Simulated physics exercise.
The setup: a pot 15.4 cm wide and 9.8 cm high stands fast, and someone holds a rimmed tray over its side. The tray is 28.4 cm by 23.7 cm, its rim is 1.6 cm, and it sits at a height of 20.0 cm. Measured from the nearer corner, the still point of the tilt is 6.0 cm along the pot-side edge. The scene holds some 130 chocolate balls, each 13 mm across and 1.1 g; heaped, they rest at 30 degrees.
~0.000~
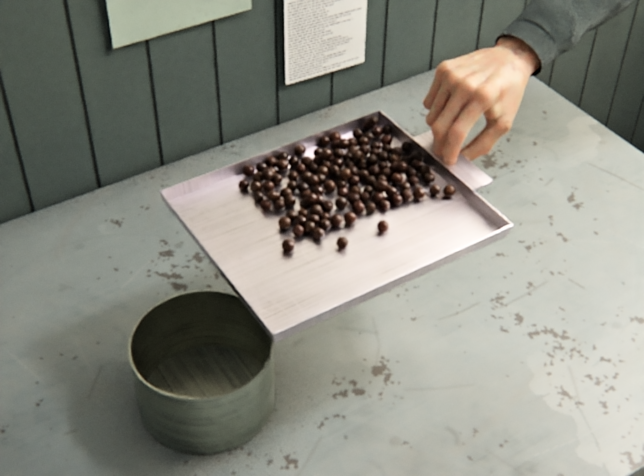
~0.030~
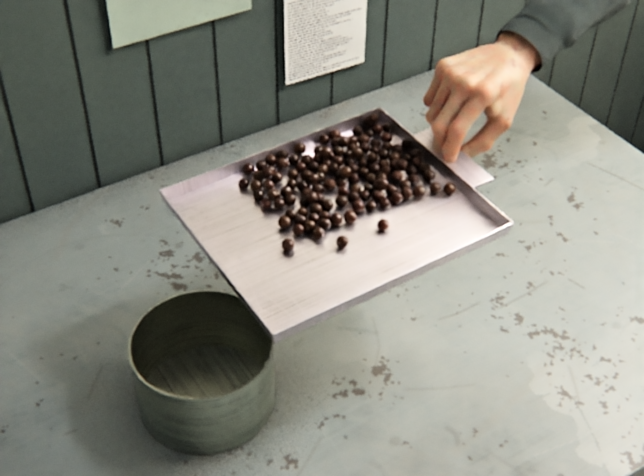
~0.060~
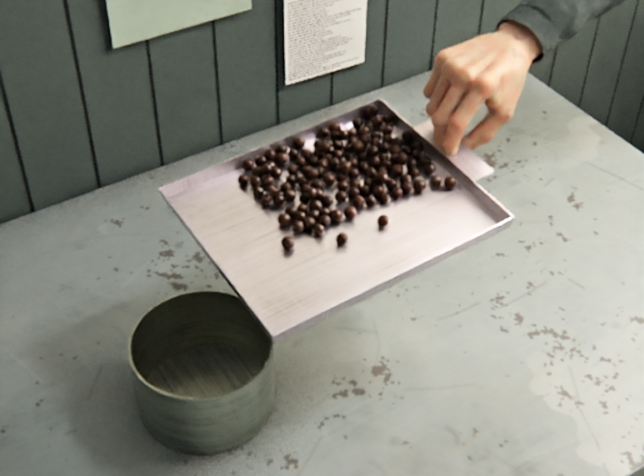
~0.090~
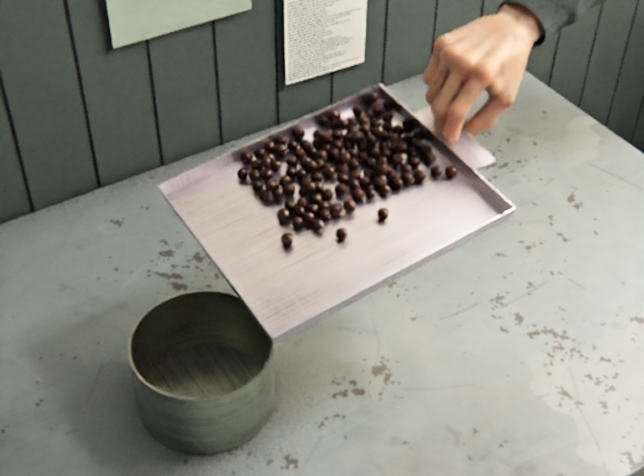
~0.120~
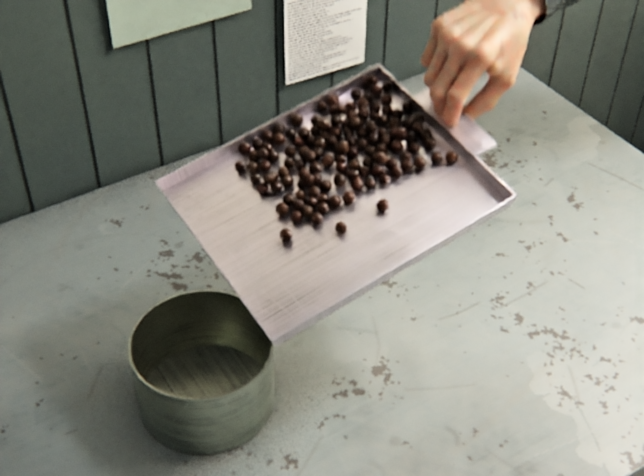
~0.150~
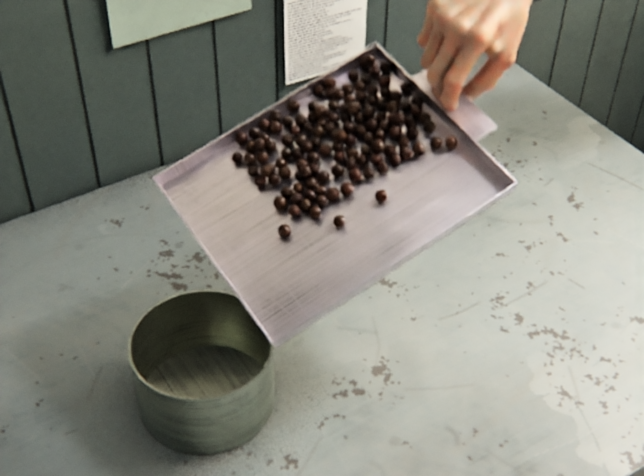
A hand tilts a rimmed tray of dark brown balls steeply beside a round pot.
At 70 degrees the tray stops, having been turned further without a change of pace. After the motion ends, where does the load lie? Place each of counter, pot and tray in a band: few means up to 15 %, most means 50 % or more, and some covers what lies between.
Counter: Most; pot: Few; tray: Few.
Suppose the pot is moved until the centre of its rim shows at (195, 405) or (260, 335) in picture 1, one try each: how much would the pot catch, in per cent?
I'd say some 60 per cent for the first and some 0 per cent for the second.
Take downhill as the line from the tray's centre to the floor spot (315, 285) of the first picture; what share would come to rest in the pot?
I'd estimate about 0 %.
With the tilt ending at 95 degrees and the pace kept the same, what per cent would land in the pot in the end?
In that case it comes to about 0 in a hundred.
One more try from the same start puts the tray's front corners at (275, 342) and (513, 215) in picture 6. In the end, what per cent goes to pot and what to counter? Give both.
The pot gets 0 and the counter 85.
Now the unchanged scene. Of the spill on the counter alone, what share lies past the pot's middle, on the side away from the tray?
I reckon around 90 per cent.
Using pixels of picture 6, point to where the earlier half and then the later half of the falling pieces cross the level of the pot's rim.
Roughly (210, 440) to begin with, later roughly (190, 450).
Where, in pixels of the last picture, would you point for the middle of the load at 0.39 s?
At about (270, 142).
After 0.30 s, tilt 48 degrees; the tray holds 100 %, the pot 0 %.
After 0.39 s, tilt 64 degrees; the tray holds 100 %, the pot 0 %.
Then, at 0.62 s, tilt 70 degrees; the tray holds 5 %, the pot 0 %.
At rest (2.0 s), counter 90 %, pot 5 %, tray 5 %.
